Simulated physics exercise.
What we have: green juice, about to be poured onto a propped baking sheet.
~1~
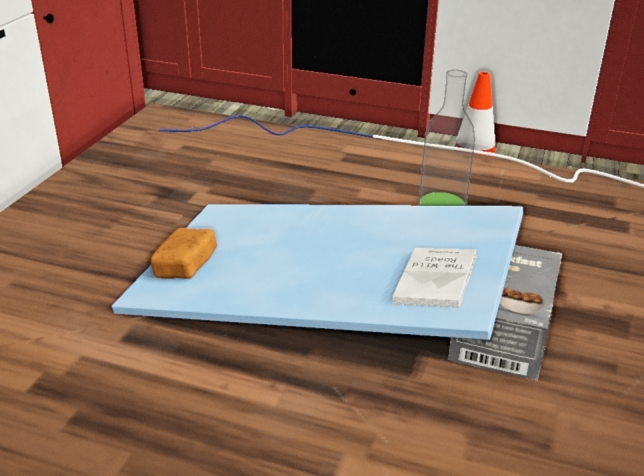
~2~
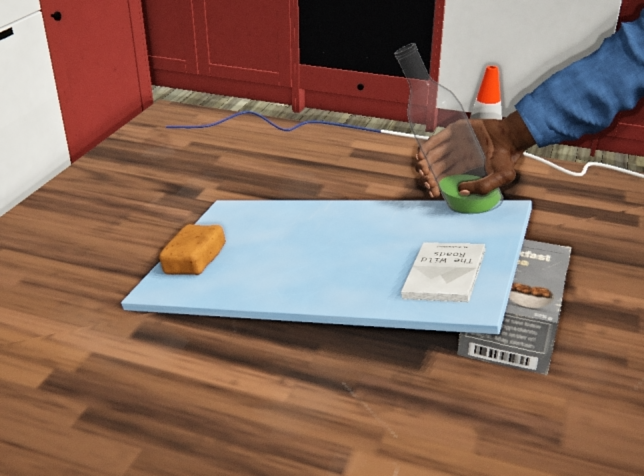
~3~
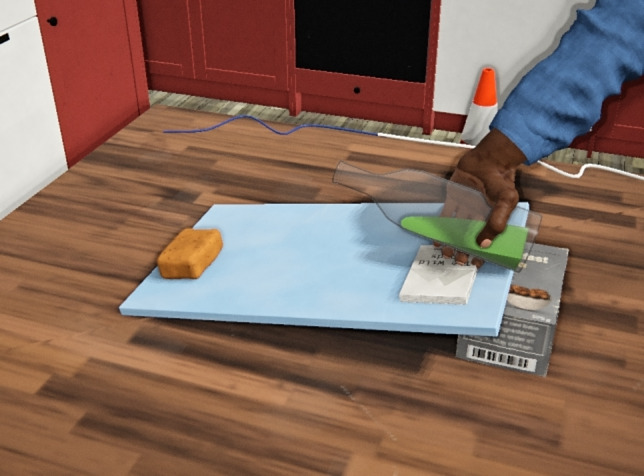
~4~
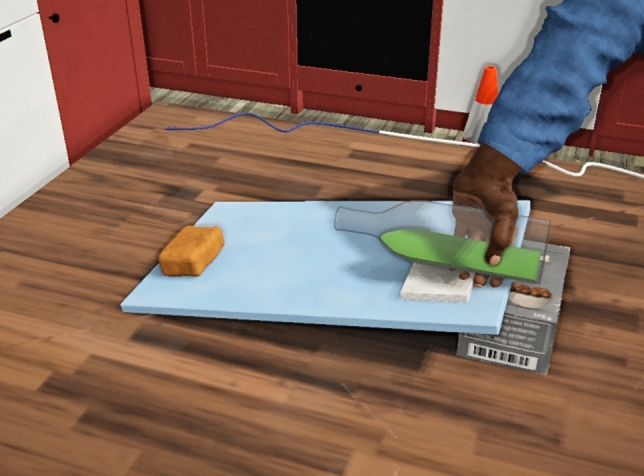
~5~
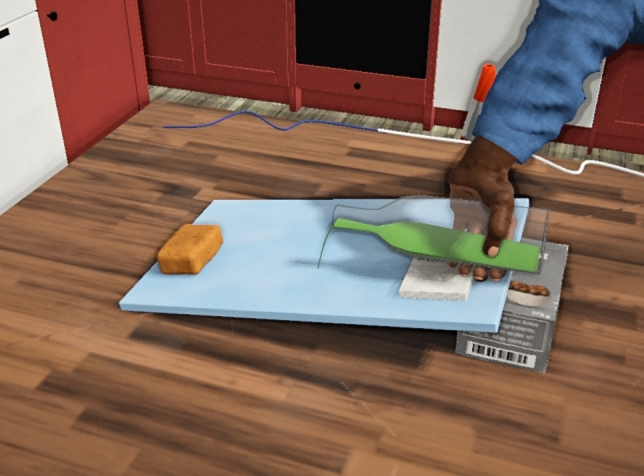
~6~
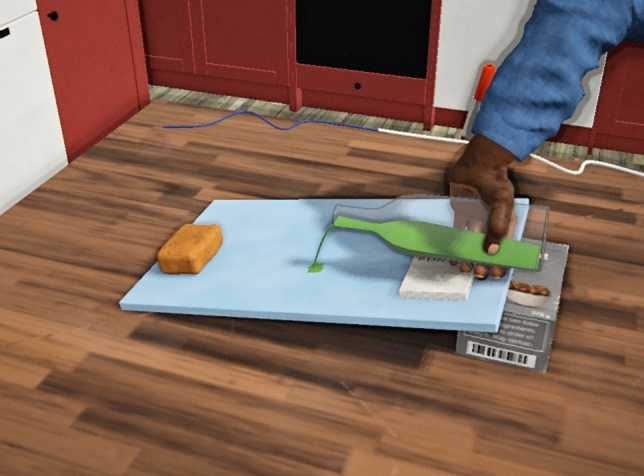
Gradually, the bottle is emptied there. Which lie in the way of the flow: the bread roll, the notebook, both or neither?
On the left the bread roll: In the way, on the right the notebook: Out of the way.
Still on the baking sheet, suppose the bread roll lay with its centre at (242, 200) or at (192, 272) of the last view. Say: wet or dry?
At the first spot it remains clean, at the second spot it gets dampened.
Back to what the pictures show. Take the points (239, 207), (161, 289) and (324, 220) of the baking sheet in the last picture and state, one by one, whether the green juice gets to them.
In turn: Not reached, soaked, not reached.
Soon after, it runs down to the left; the bread roll is wet; the notebook is dry.
Later, it runs down to the left and off the end; the bread roll is wet; the notebook is dry.
In the end, it runs down to the left and off the end; the bread roll is wet; the notebook is dry.
